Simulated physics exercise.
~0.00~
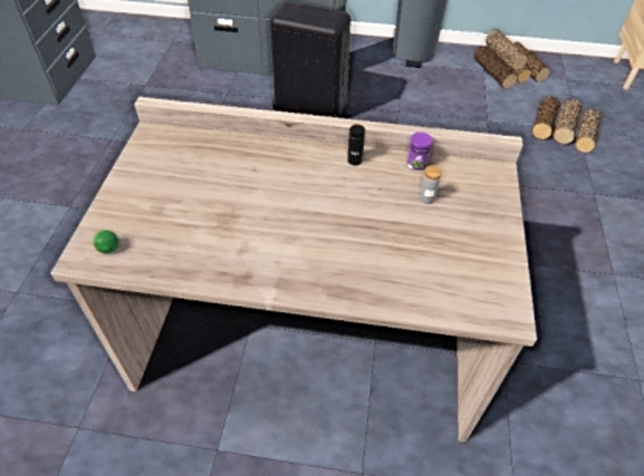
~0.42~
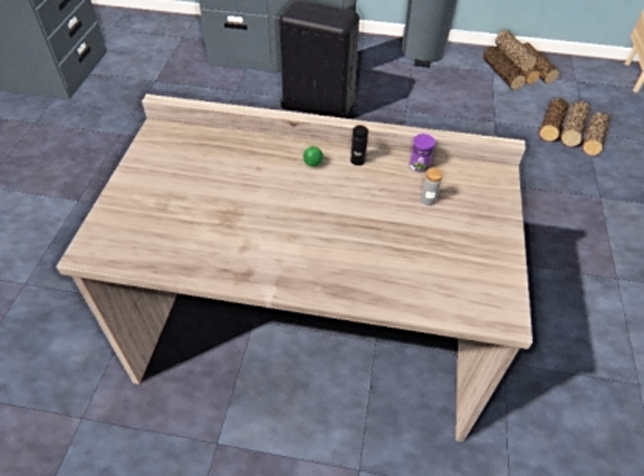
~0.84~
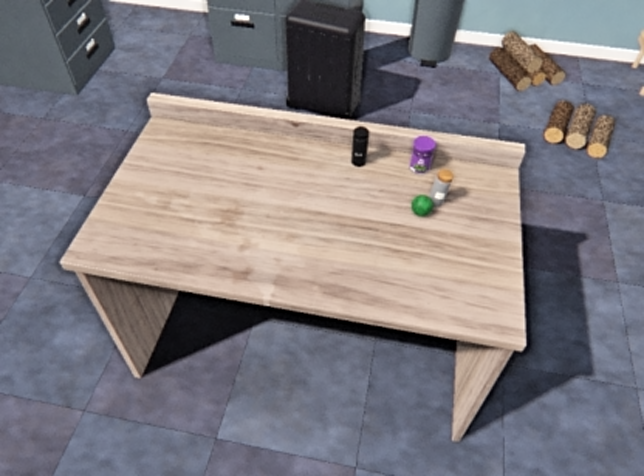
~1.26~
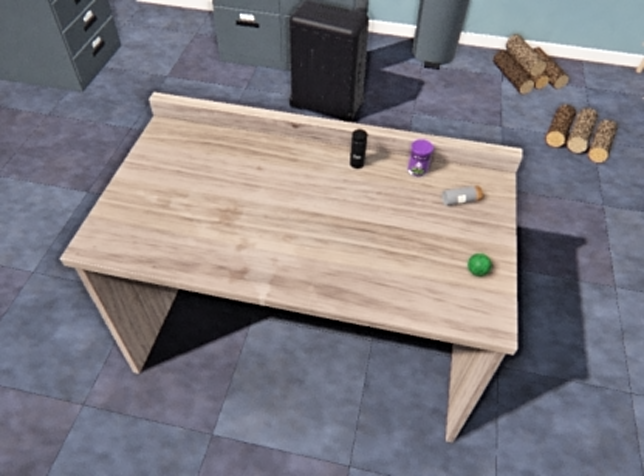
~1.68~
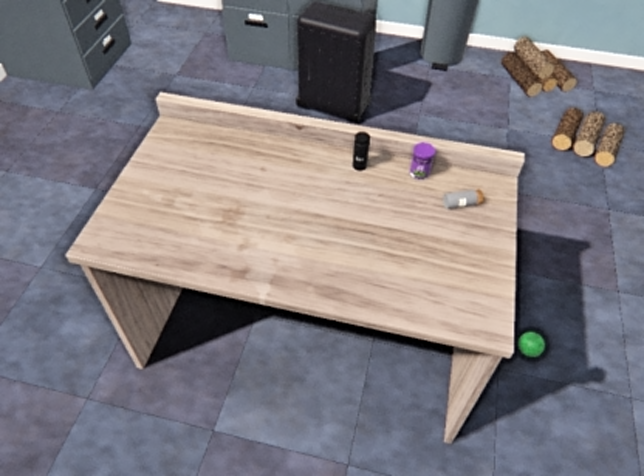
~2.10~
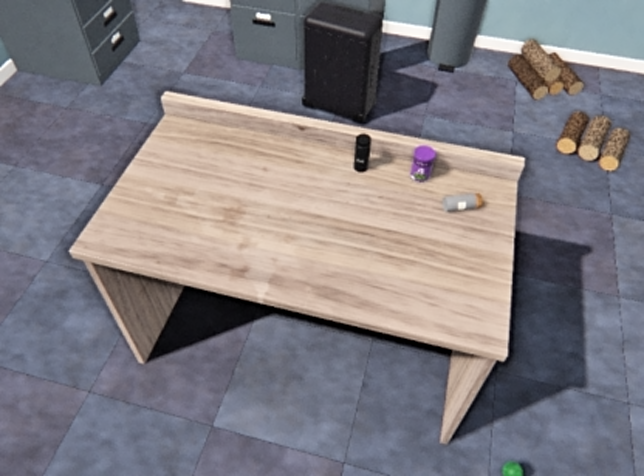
A pale wooden table with a raised strip along its far edge stands on a grey tiled floor, seen from above by a slowly drifting camera, with cabinets, a black case and logs behind. A green ball sits at the left, while a black shaker, a purple tin and a grey shaker with an orange top stand toward the far right. The ball rolls right toward the far edge, then heads nearer, reaching the grey shaker, which shifts right and topples. The ball continues past the right edge, drops and moves nearer across the floor, leaving the black shaker and purple tin upright.
